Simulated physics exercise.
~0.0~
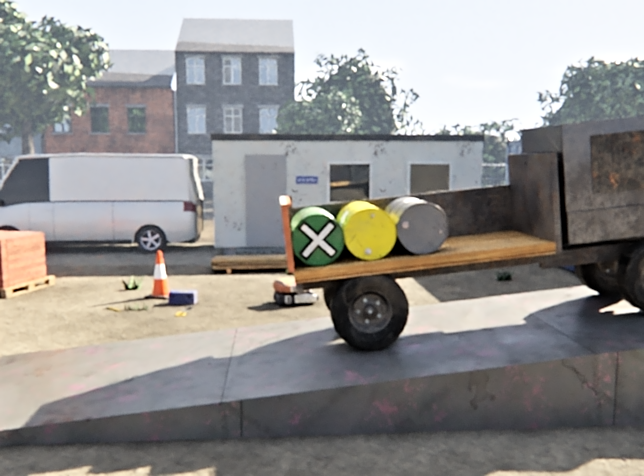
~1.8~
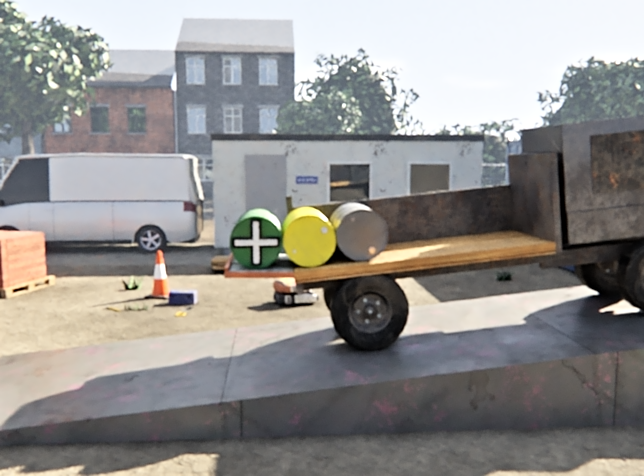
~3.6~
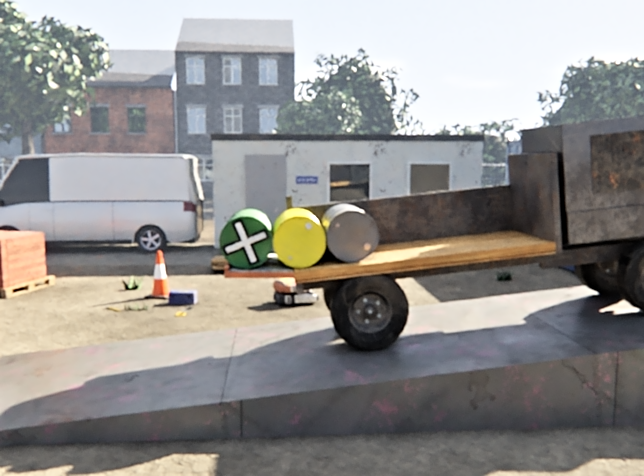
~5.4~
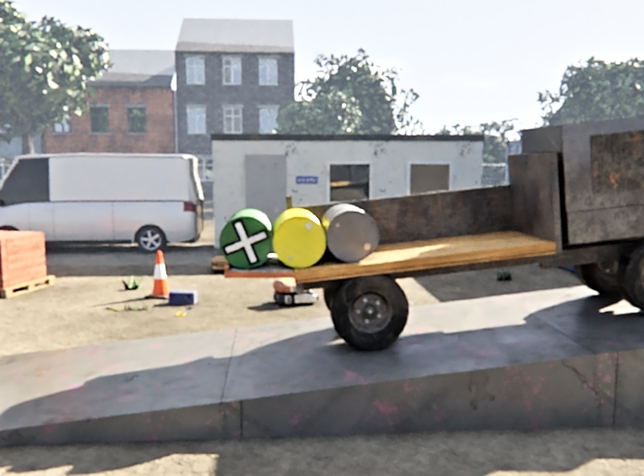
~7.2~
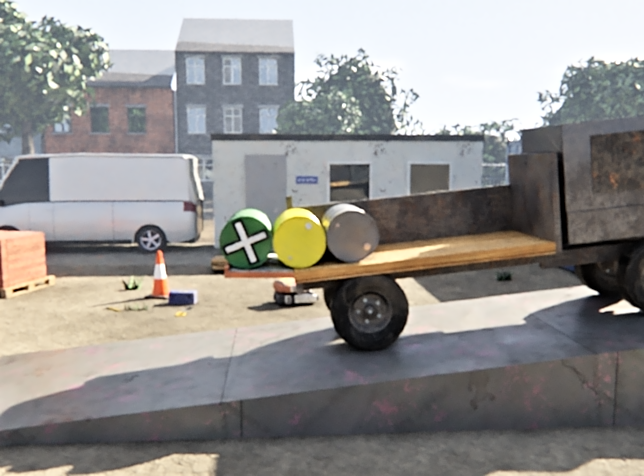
Three drums, green with a white cross, yellow and gray, rolled left together along a sloping truck bed as its tailgate dropped open, and they came to rest with the green one on the lowered gate and none fallen off.
